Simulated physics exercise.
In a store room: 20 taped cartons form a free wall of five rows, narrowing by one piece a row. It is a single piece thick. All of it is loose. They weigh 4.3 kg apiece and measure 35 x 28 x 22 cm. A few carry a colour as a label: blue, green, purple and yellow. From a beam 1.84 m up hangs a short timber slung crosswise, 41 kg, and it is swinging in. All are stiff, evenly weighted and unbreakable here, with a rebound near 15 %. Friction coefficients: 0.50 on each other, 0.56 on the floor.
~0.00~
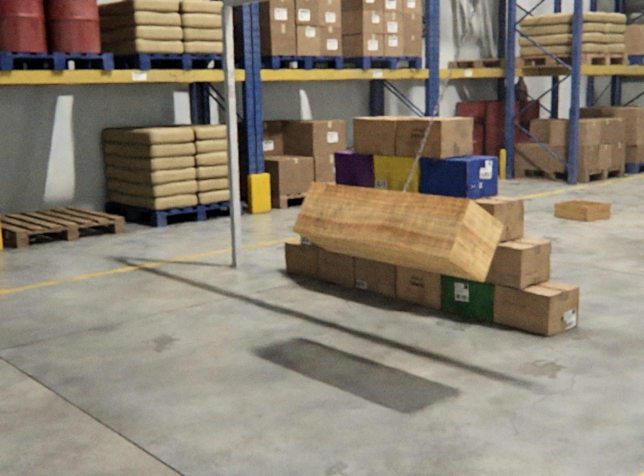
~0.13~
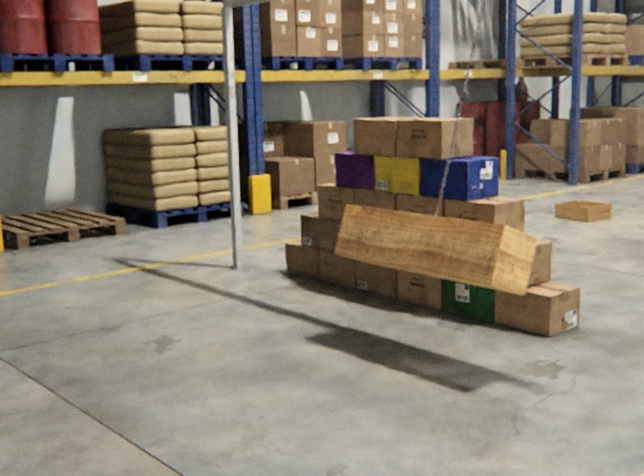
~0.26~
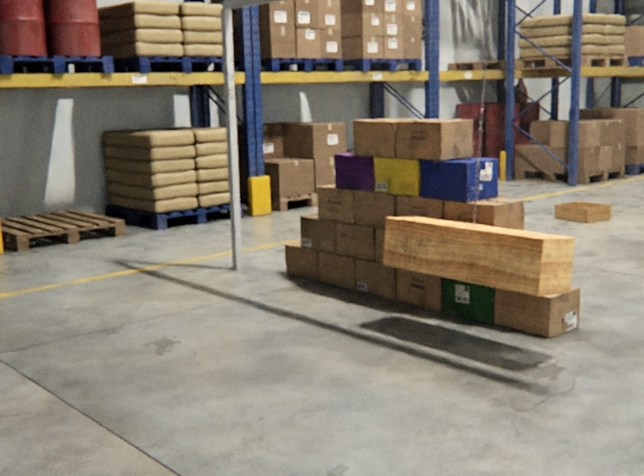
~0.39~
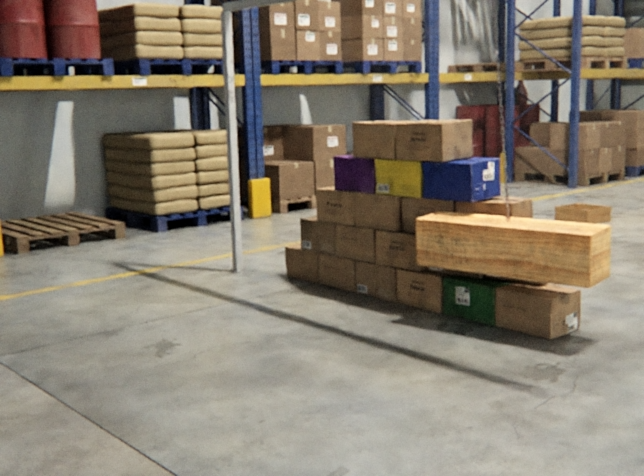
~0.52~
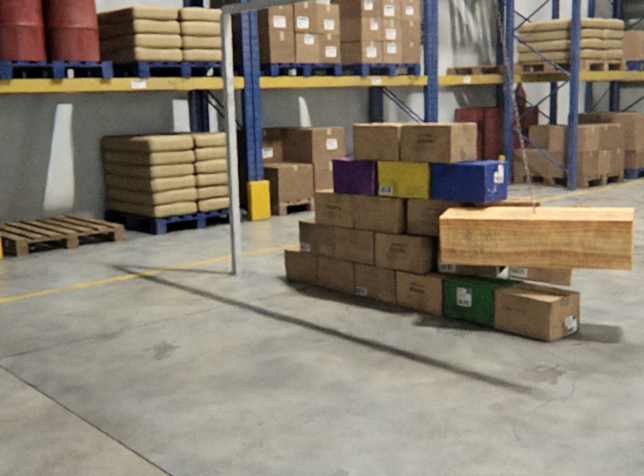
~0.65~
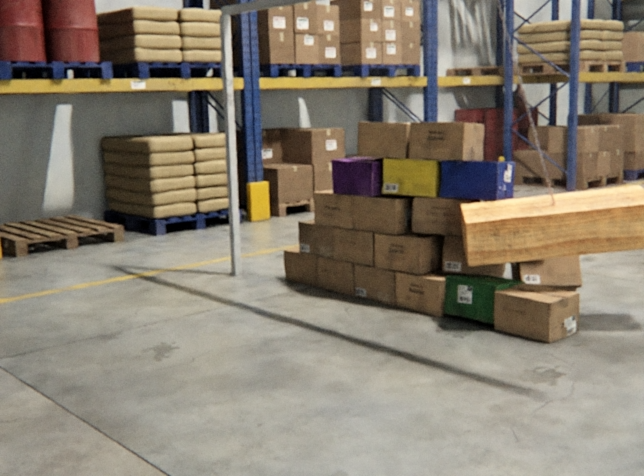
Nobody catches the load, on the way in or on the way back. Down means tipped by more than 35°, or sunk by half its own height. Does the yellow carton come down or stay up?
That carton falls.
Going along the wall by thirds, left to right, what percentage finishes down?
Left 0, middle 50, right 60 per cent.
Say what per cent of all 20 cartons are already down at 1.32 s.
By then 40 per cent.
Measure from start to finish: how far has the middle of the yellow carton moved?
Some 90 cm.
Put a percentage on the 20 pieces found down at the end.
Near 40 per cent.
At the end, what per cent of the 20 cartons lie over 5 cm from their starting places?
It is 40 per cent.
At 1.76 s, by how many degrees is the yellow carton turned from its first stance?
About 90°.
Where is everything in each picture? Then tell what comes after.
In the first frame (we follow the side turned to the camera), beam (390, 219) line 31° before plumb; yellow carton (394, 174); green carton (466, 298); blue carton (442, 179); no piece has moved.
Beam (429, 244) line 19° before plumb; yellow carton (395, 175), in the second frame.
Beam (473, 256) line 6° before plumb; yellow carton (395, 176), in the third frame.
Beam (517, 254) line 6° past plumb; yellow carton (397, 178) displaced 18 mm; blue carton (446, 182) displaced 27 mm; 6 stirred so far, in the fourth frame.
Beam (554, 244) line 15° past plumb; yellow carton (401, 180) displaced 43 mm; blue carton (457, 183) displaced 10 cm; steepest lean 15°, the carton at (538, 282); 10 stirred so far, in the fifth frame.
Beam (581, 233) line 21° past plumb; yellow carton (408, 178) tipped 5°; blue carton (468, 180) tipped 6°; green carton (469, 300) tipped 6°; 1 of the 20 cartons down, 11 disturbed in all, in the sixth frame.
Around 0.96 s, line 25° past plumb; 1 of the 20 cartons down; yellow carton tipped 18°; blue carton tipped 18°.
Around 1.32 s, line 15° past plumb; 8 of the 20 cartons down; yellow carton tipped 46°, 11 cm lower; blue carton tipped 44°, 27 cm lower.
Around 1.76 s, line 11° before plumb; 8 of the 20 cartons down; yellow carton on its side; blue carton upside down.
Finally (3.7 s), line 17° past plumb; 8 of the 20 cartons down; yellow carton on its side; blue carton upside down; purple carton unmoved. Seen by the last camera, middles, yellow carton near (441, 260), blue carton near (493, 254).
